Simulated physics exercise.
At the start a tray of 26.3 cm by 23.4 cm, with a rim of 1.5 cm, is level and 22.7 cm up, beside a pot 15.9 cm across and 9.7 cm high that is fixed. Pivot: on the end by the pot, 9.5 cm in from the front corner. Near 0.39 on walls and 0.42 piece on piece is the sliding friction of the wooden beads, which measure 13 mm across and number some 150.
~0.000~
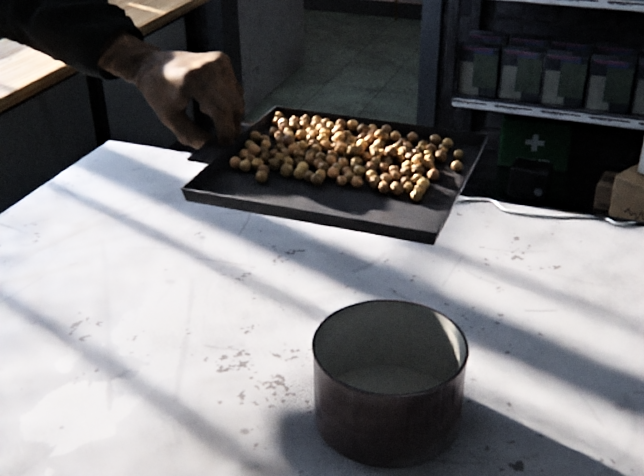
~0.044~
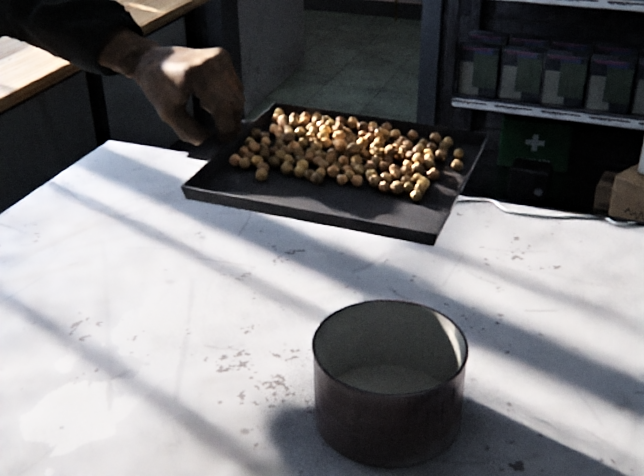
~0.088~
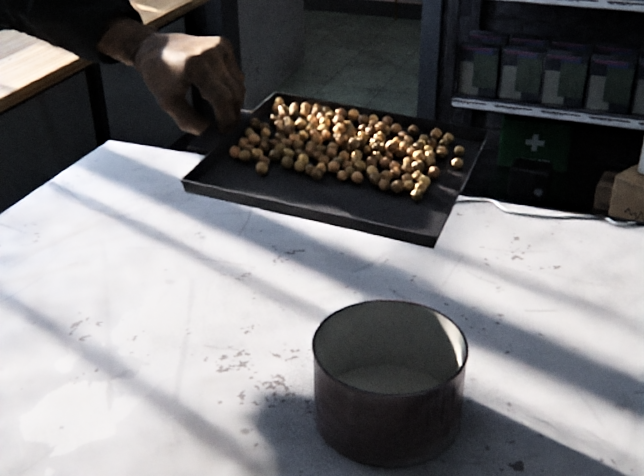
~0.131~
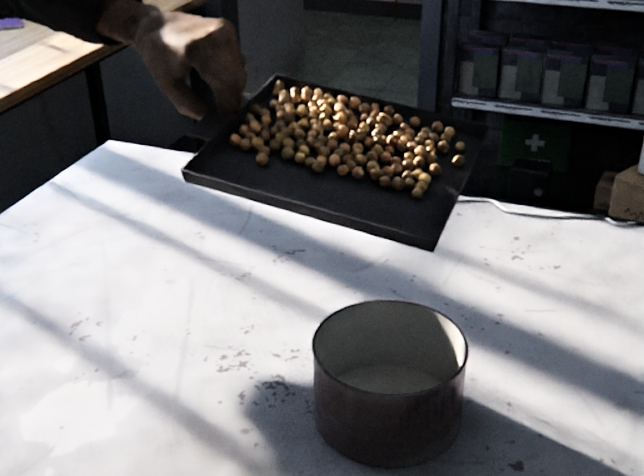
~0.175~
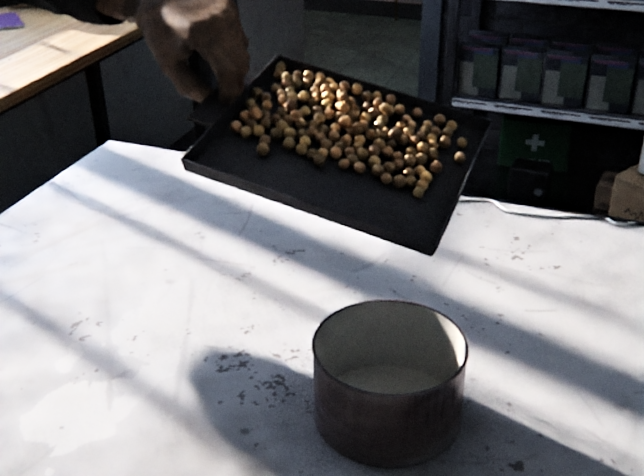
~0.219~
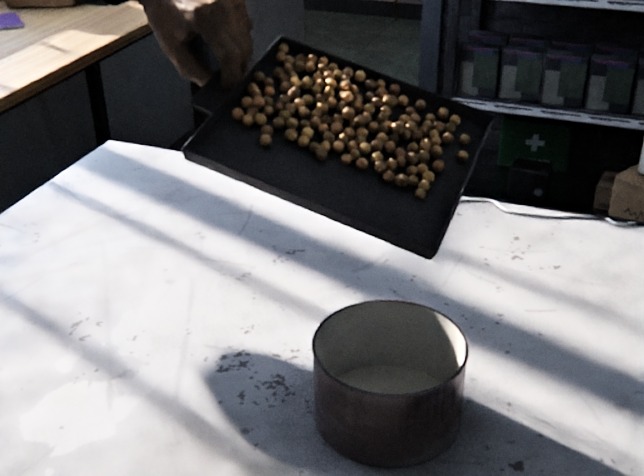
On a pale, sunlit tabletop, a hand held a dark tray of small round tan pieces behind a round pot, then raised the tray's back edge, tilting it steadily toward the front right.
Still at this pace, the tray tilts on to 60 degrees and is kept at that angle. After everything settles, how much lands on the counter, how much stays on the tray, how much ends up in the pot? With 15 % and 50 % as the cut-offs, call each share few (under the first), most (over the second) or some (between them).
My estimate: Counter: Some, tray: Some, pot: Some.
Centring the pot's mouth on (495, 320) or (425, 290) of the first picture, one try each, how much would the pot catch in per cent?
About 15 and 0 per cent.
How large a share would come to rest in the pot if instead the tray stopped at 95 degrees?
I'd put it at close to 65 per cent.
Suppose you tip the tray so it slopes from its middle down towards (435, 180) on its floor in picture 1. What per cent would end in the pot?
That comes to around 0 per cent.
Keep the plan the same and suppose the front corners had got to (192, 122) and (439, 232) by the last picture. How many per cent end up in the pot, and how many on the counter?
Split: Pot = 0, counter = 35.
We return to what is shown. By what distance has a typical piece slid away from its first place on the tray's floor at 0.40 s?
Displacement on the tray: Roughly 4 cm.
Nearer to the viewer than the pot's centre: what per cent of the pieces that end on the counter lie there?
I'd put it at around 80 per cent.
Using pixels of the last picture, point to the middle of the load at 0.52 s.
The middle of the load should be near (413, 167) then.
After 0.40 s, tilt 41 degrees; the tray holds 100 %, the pot 0 %.
After 0.52 s, tilt 55 degrees; the tray holds 100 %, the pot 0 %.
After 0.77 s, tilt 60 degrees; the tray holds 50 %, the pot 10 %.
By 2.0 s all is still; counter 35 %, tray 40 %, pot 25 %.
